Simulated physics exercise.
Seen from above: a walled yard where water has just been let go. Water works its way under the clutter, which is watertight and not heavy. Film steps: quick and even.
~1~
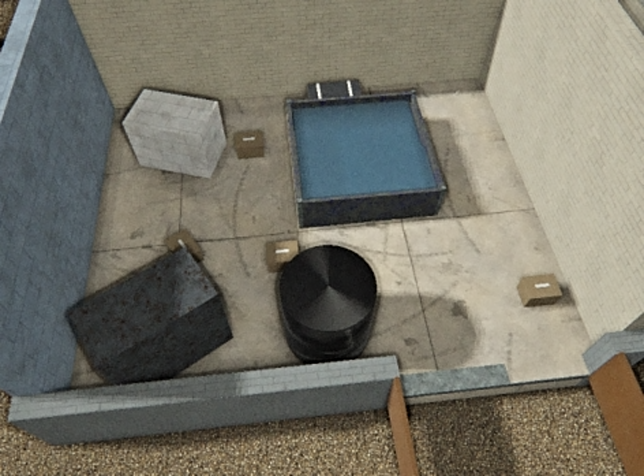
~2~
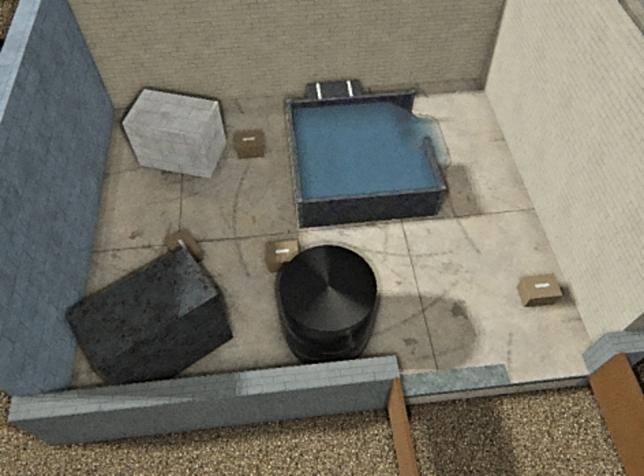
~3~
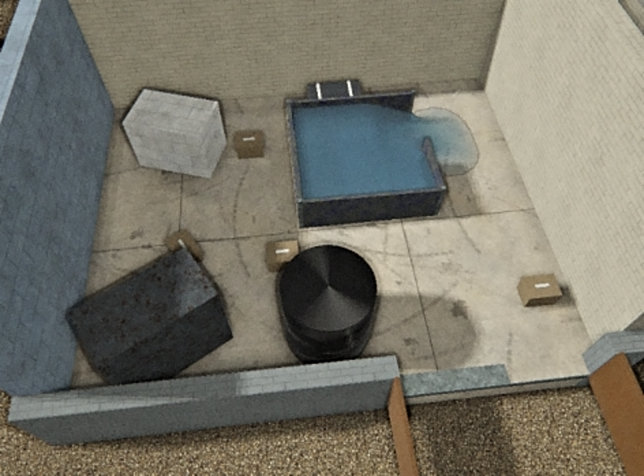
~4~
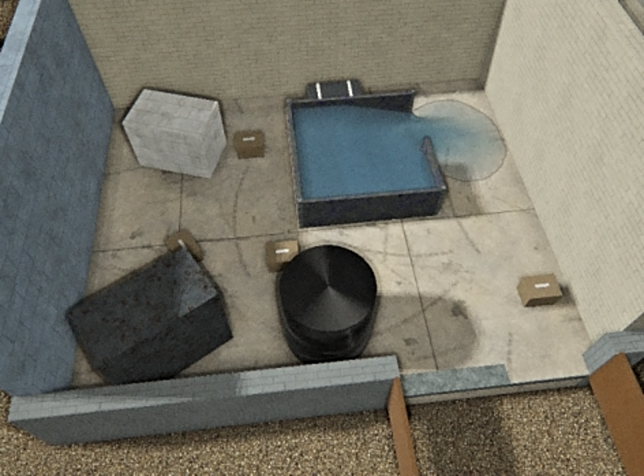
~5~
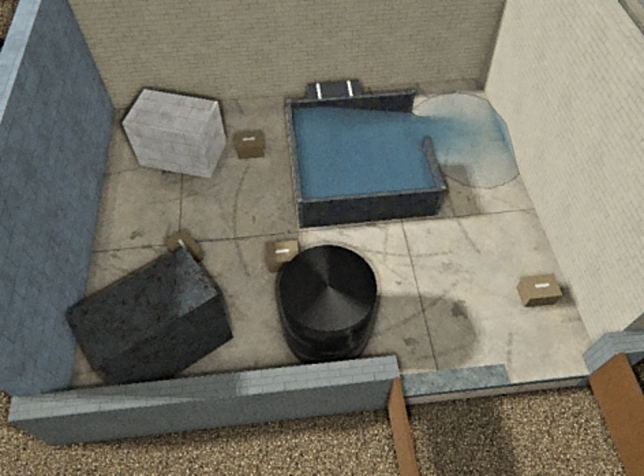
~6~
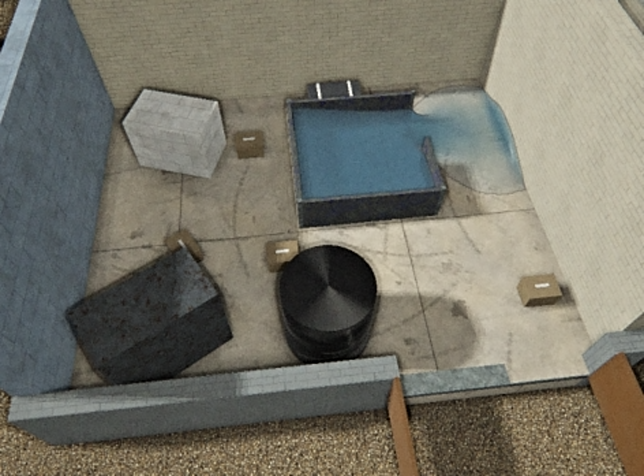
At the start, a square tank of blue water stands full near the back wall of a walled yard, among dark and pale blocks, a black cylinder and small brown boxes. Then a gap opens in its right side and water pours out, spreading across the floor to the right-hand wall, while the objects stay still.
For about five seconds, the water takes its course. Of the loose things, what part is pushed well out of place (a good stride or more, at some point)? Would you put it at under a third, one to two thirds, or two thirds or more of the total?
It sits mid-range.
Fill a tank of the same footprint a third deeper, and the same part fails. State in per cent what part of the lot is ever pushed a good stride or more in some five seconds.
My figure is 40 percent.
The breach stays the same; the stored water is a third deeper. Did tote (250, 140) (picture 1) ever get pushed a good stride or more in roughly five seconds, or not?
Answer: It came up short.
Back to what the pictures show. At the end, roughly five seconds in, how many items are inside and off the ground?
That number is 0.
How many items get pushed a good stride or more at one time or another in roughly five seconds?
My tally gives 2.
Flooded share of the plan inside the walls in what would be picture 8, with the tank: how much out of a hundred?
Estimate: Close to 20 in a hundred.
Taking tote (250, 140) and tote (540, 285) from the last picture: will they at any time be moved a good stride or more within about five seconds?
Taking them as listed: Below that distance for the first, over that distance for the second.
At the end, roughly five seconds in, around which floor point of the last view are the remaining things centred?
In the last view, somewhere about (230, 191).
A moment on, 0 of 5 are well off their spots; 0 afloat.
Next, 0 of 5 are well off their spots; 0 afloat.
Later, 2 of 5 are well off their spots; 0 afloat.
In the end, 2 of 5 are well off their spots, and 2 have been at some point; 0 afloat.
